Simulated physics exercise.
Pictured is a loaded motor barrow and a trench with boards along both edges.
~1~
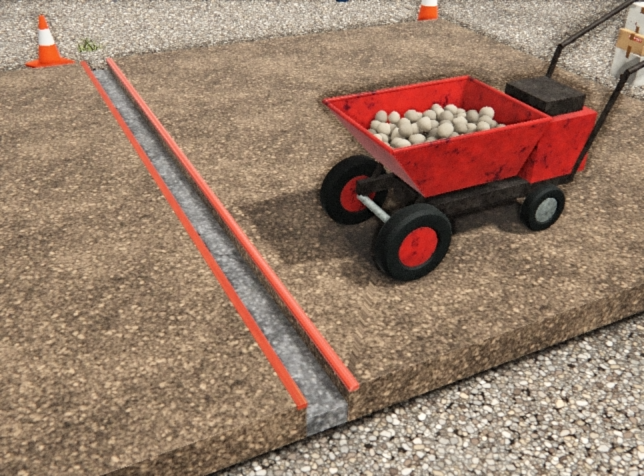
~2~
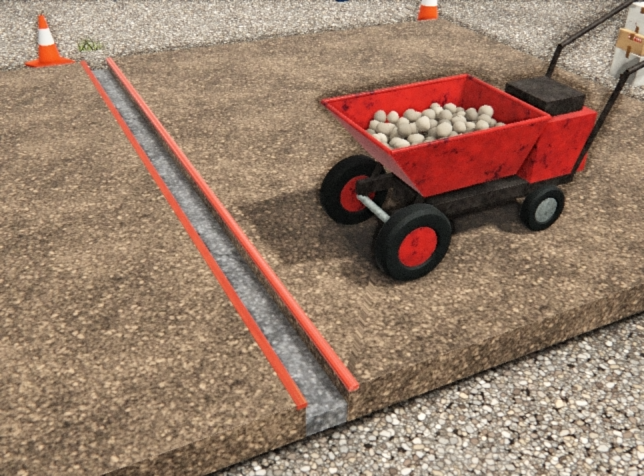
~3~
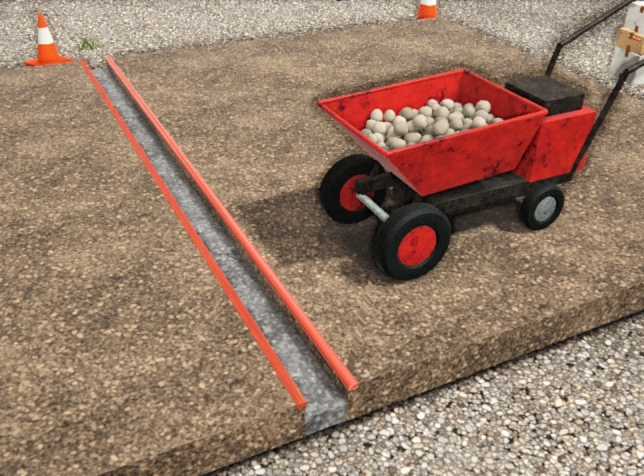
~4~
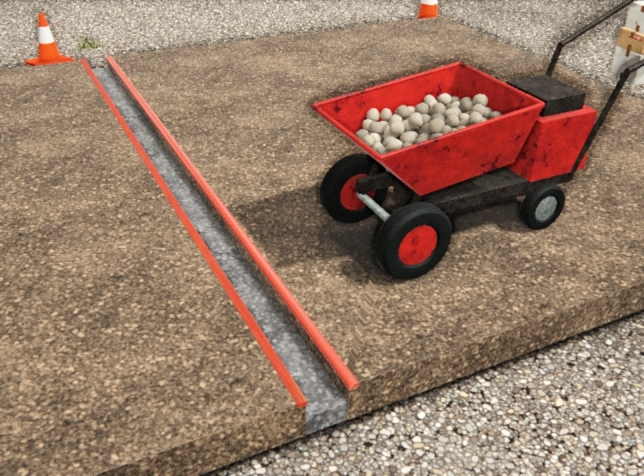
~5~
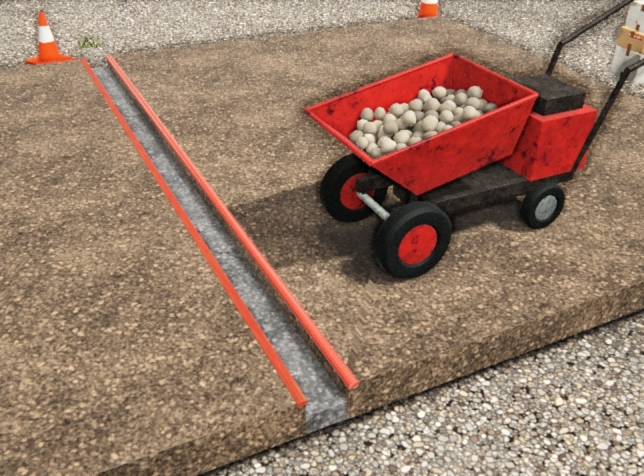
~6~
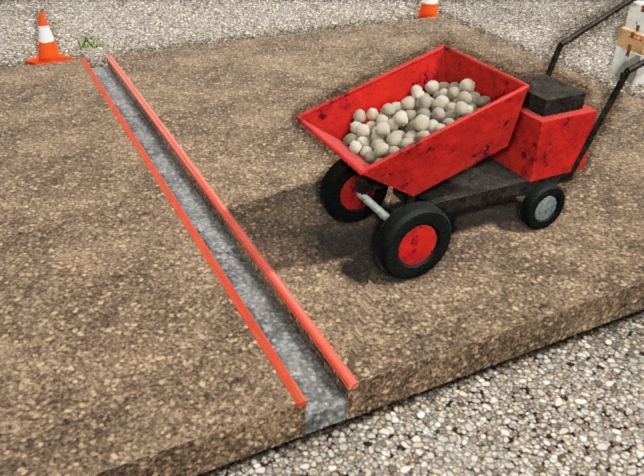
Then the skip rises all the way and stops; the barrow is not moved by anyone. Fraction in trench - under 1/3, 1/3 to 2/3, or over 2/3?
The share in the trench is a third or more but not above two thirds.
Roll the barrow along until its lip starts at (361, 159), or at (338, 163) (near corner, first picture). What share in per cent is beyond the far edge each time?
Around 70 and 90 per cent respectively.
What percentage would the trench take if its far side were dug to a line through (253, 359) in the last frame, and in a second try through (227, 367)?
The first case gives close to 70 per cent and the second close to 80 per cent.
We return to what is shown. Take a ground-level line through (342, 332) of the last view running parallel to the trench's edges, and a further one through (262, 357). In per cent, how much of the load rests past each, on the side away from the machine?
Estimate: 80 % and 20 %, respectively.
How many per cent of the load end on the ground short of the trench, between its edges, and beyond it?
In per cent, short 10, between 50 and beyond 25.
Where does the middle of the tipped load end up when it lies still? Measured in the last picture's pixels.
Resting centre, last picture - approx. (244, 275).
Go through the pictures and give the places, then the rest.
In the first picture, lip of the skip at (392, 152), level; top of the load at (431, 127), river pebbles; first edge of the trench at (320, 340); far edge at (271, 356), the trench under half as wide as the skip, and about half as deep as wide.
In the second picture, lip of the skip at (391, 153), level; top of the load at (430, 126).
In the third picture, lip of the skip at (386, 155), tipped barely; top of the load at (442, 124).
In the fourth picture, lip of the skip at (380, 158), tipped a little; top of the load at (451, 115).
In the fifth picture, lip of the skip at (371, 164), tipped a little; top of the load at (459, 115).
In the sixth picture, lip of the skip at (362, 172), tipped clearly; top of the load at (452, 110); first edge of the trench at (319, 338); far edge at (271, 353).
Soon after the last picture, skip tipped steeply; all in the skip.
A little later, skip tipped right over; about two thirds in the skip; a stray few short of the trench; about a third in or heaped over the trench; a stray few beyond it; a stray few falling.
Later still, skip tipped right over; a small part in the skip; a small part short of the trench; about half in or heaped over the trench; about a quarter beyond it.
At rest, skip tipped right over; a small part in the skip; a small part short of the trench; about half in or heaped over the trench; about a quarter beyond it.
